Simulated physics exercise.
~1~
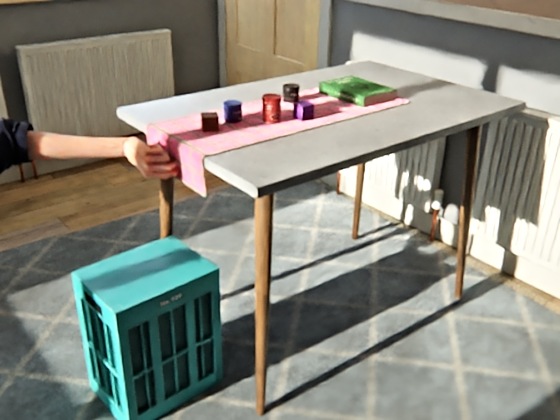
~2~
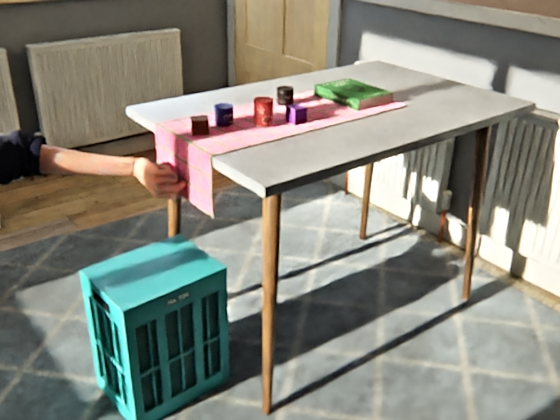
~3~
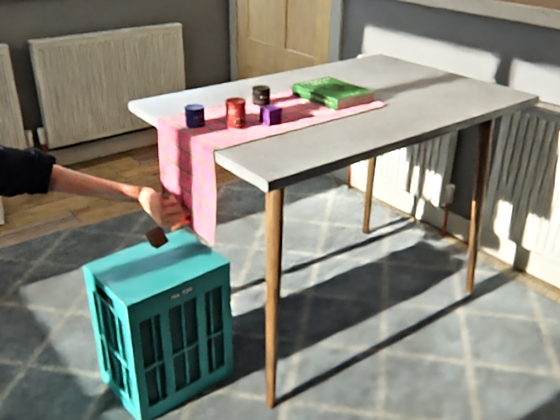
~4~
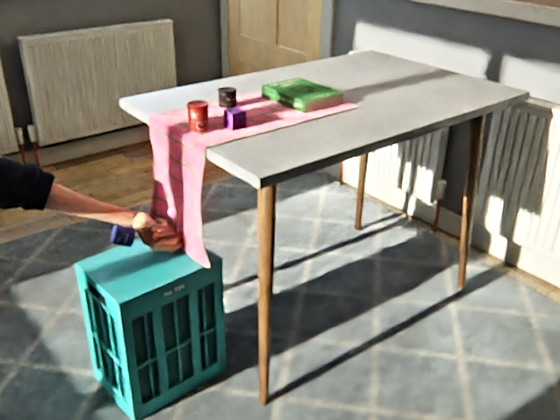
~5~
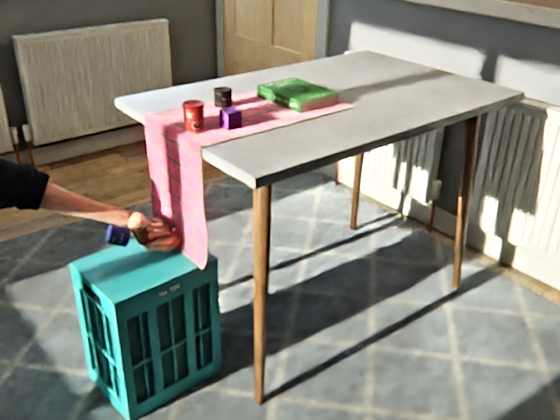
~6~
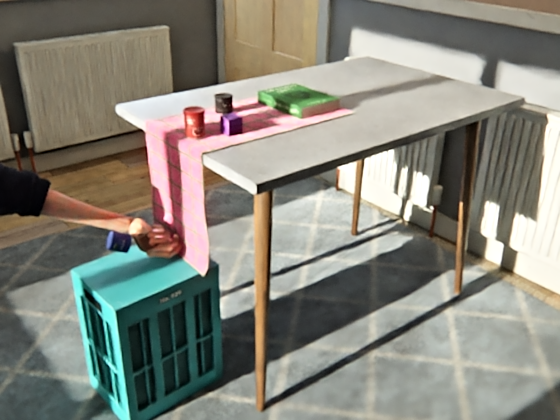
A hand slowly pulled a pink cloth leftward off the end of a table, and a small brown block and then a dark blue pot went over the edge, leaving the red can, purple cube and green item on top as the cloth hung to the turquoise crate.
